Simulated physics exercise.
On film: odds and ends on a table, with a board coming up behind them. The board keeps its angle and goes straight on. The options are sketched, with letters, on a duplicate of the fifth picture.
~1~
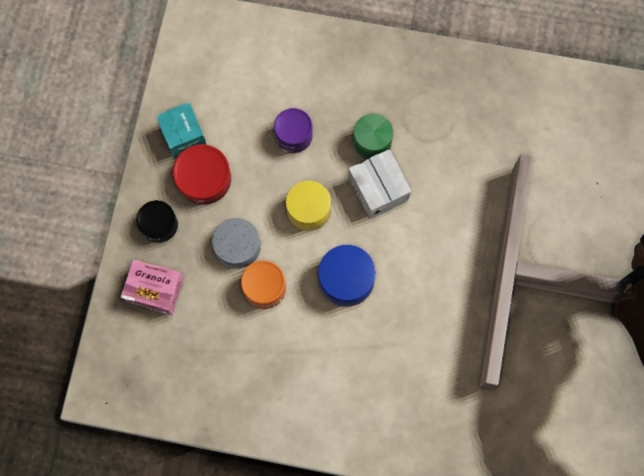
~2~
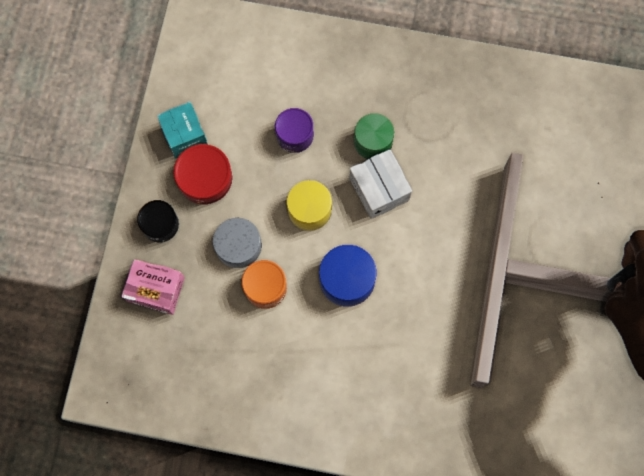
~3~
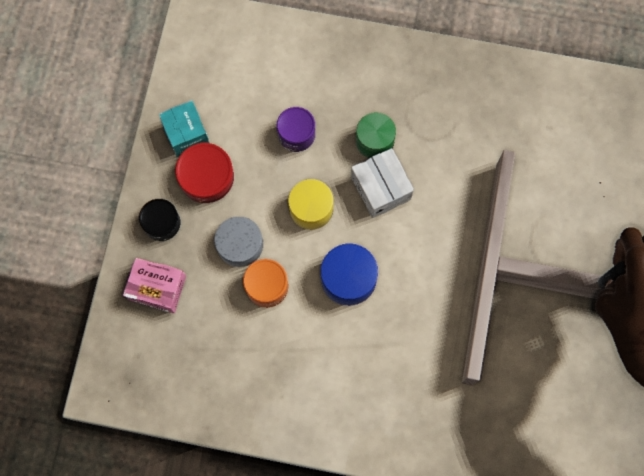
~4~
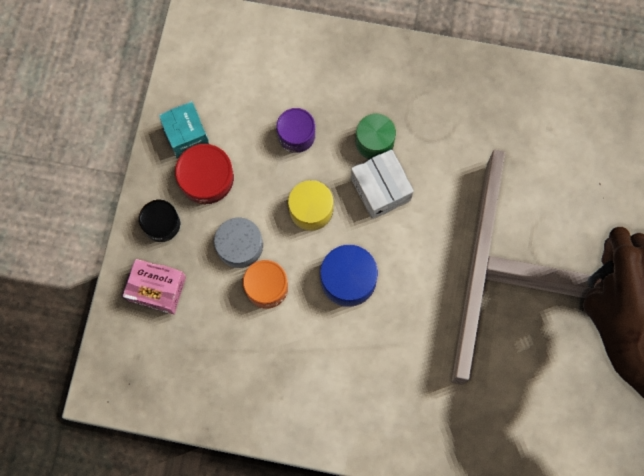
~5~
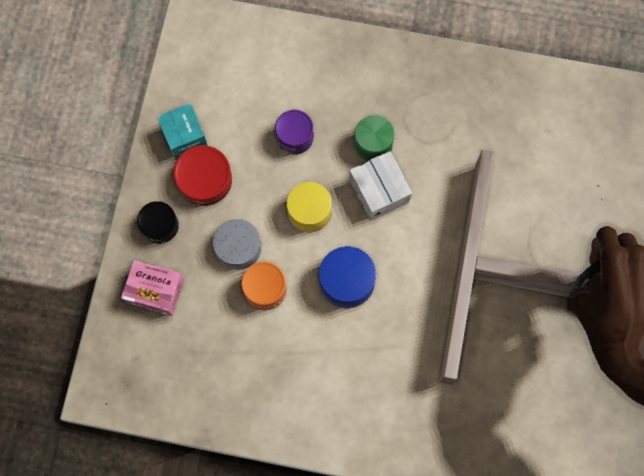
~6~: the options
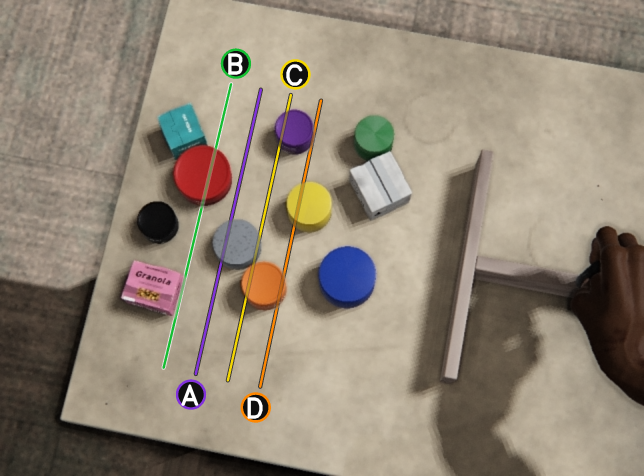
The video shows colourful round containers, a pink box, a teal box and a white box resting on a table while a hand slides a long-handled board slowly leftward a short distance, leaving the objects where they are.
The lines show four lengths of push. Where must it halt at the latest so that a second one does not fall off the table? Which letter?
Up to line B.
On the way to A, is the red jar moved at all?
By then, yes.
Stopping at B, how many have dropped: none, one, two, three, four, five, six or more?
In all, one.
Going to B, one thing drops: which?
The black tub goes over.
On the marked copy, A at (230, 227); B at (199, 221); C at (261, 232); D at (292, 238).
Following B. Soon after the start, board (370, 242); green tin (365, 128); white box (347, 173).
Later, board (272, 223); black tub (151, 220); grey pot (192, 226).
In the end, board (199, 210); black tub over the edge; grey pot (122, 218); one fallen.
As for the rest, A is within the limit but short; C is within the limit but short; D is within the limit but short.
